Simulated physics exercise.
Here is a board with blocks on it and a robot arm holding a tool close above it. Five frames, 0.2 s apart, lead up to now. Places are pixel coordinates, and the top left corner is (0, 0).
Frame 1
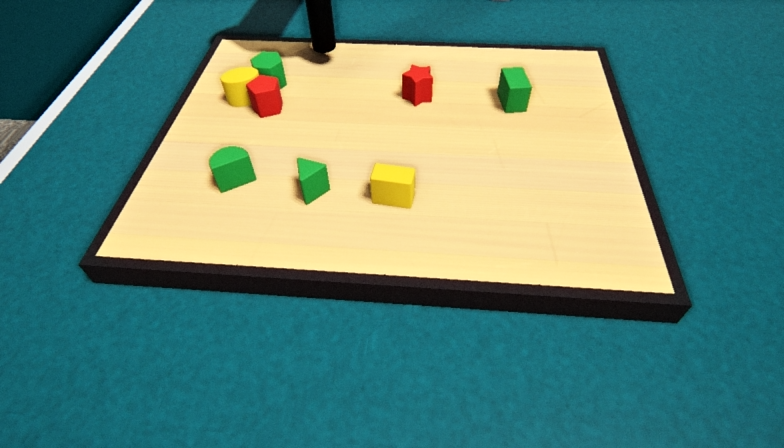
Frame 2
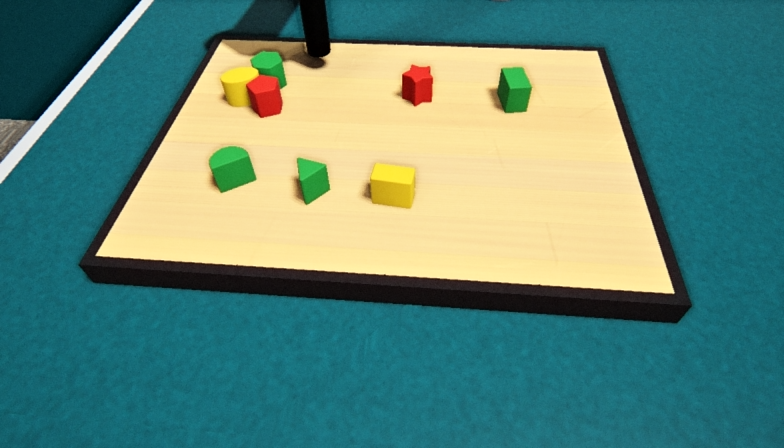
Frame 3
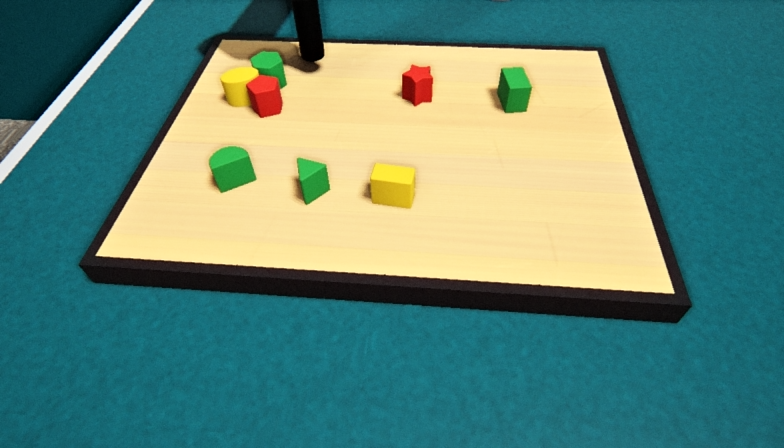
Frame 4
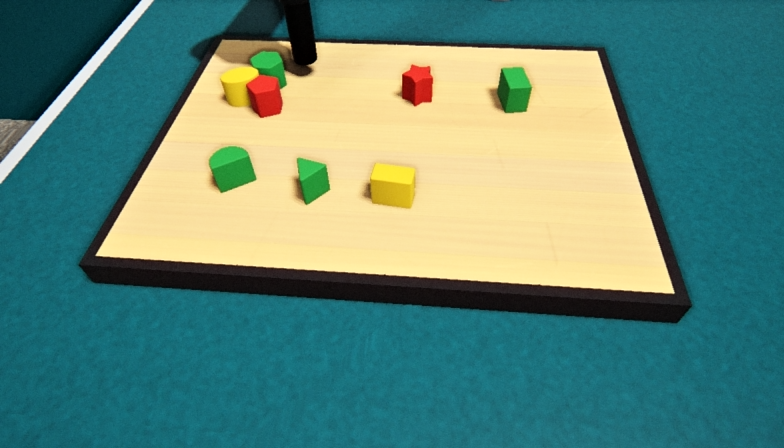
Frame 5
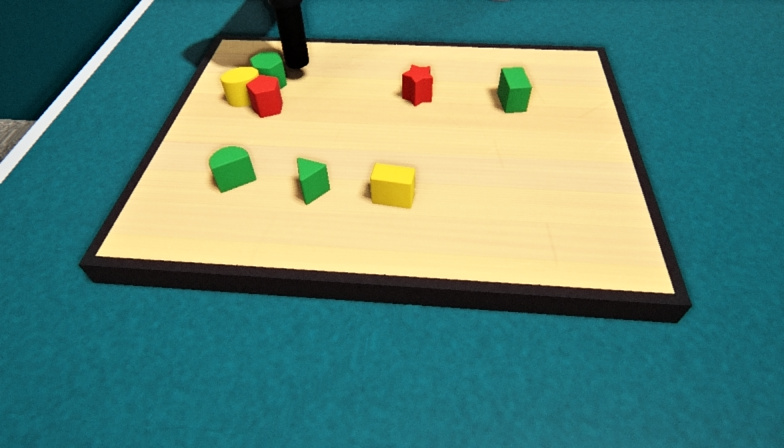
A black rod slid a short way left and slightly toward the viewer along the far edge of a wooden board, nearing a green block, while the red, green and yellow blocks stayed still.
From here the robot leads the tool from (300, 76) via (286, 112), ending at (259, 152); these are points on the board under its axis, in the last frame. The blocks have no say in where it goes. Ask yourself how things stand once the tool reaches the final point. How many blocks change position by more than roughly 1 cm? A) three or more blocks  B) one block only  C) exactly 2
I choose B.
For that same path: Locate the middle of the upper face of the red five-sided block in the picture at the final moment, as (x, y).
It comes to (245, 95).
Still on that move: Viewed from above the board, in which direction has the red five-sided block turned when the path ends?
From above, it looks like the red five-sided block goes clockwise.
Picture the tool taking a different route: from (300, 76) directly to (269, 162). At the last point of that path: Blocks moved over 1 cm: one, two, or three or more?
It shifts a single block.
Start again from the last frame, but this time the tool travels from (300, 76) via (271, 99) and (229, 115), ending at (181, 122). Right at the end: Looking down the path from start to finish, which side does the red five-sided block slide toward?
It shifts to the left.
What follows on the original path. One third of the way, tool at (291, 86); nothing pushed yet.
Two thirds of the way, tool at (274, 111); red five-sided block at (245, 95), turned 90° clockwise.
At the end, tool at (254, 137); red five-sided block at (245, 95), turned 90° clockwise; green hexagonal block not moved.
